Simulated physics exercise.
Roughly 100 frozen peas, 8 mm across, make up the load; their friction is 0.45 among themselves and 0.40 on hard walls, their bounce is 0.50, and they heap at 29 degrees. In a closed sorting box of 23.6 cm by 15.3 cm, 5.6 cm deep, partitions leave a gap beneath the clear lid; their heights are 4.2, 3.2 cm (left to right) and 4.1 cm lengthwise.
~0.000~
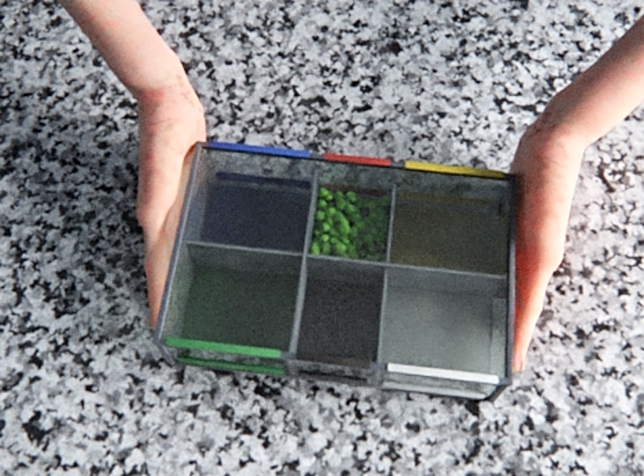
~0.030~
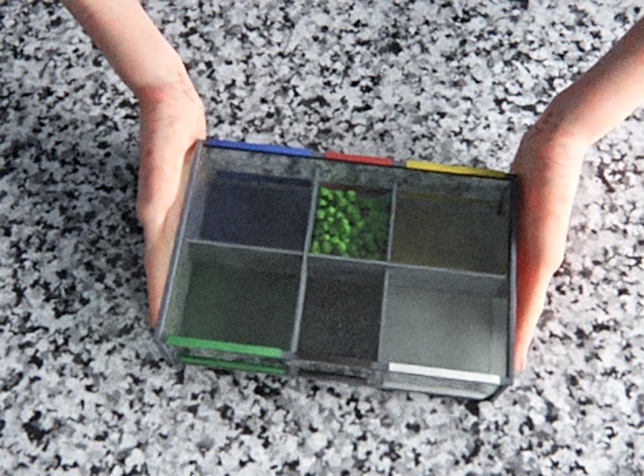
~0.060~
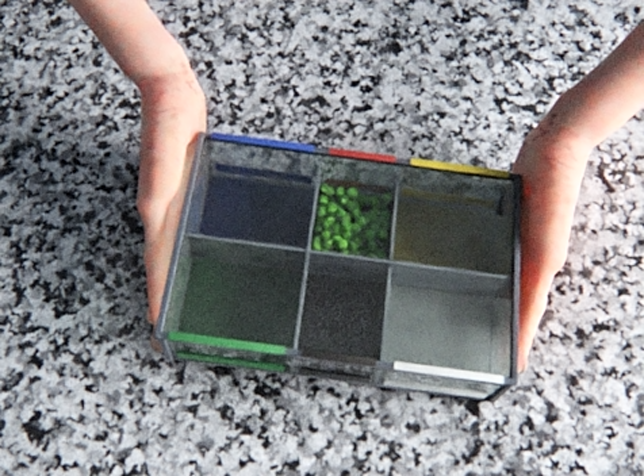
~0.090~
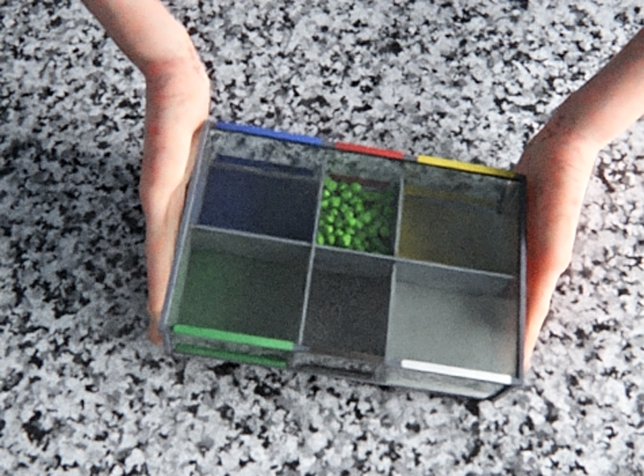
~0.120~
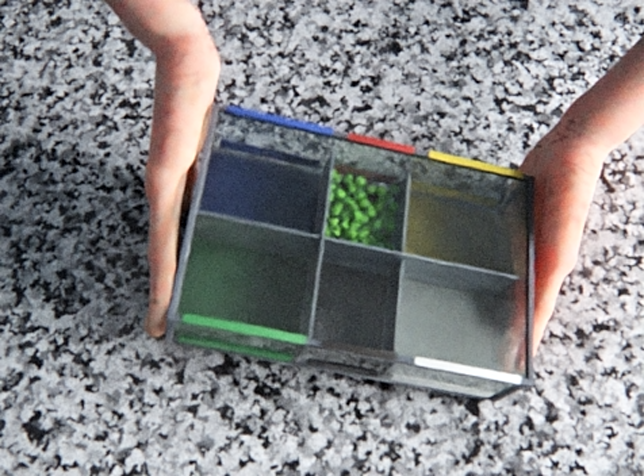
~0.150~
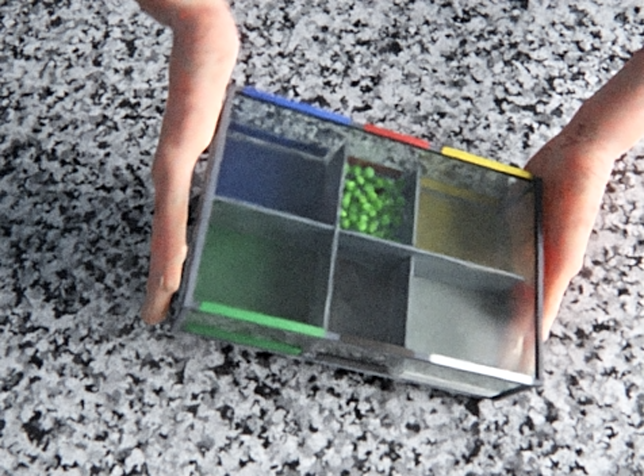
Two hands tilt a clear divided box clockwise while green peas stay in the red-marked compartment.
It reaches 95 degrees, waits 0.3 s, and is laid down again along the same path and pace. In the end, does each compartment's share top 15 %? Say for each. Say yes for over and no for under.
Red: No; blue: No; green: No; yellow: Yes; white: No; black: No.
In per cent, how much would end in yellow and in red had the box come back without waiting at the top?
Final amounts would be yellow 90% and red 5%.
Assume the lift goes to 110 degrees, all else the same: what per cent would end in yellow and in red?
Result - yellow 90 percent; red 0 percent.
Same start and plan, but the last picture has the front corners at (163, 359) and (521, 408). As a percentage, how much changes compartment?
About 90 %.
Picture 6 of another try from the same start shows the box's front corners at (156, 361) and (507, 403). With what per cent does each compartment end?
Result - red: 35 %; blue: 0 %; green: 5 %; yellow: 0 %; white: 25 %; black: 35 %.
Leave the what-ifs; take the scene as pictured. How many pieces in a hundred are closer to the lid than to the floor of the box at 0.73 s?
Roughly 80 per cent.
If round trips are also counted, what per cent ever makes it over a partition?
About 95 %.
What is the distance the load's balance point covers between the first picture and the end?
About 8.5 cm.
After 0.73 s, tilt 95 degrees; red 25 %, yellow 75 %, white 5 %.
After 1.11 s, tilt 56 degrees; red 5 %, yellow 90 %, white 5 %.
After 1.59 s, tilt 0 degrees; red 5 %, yellow 90 %, white 5 %.
In the end, at 2.0 s, red 5 %, blue 0 %, green 0 %, yellow 90 %, white 5 %, black 0 %.
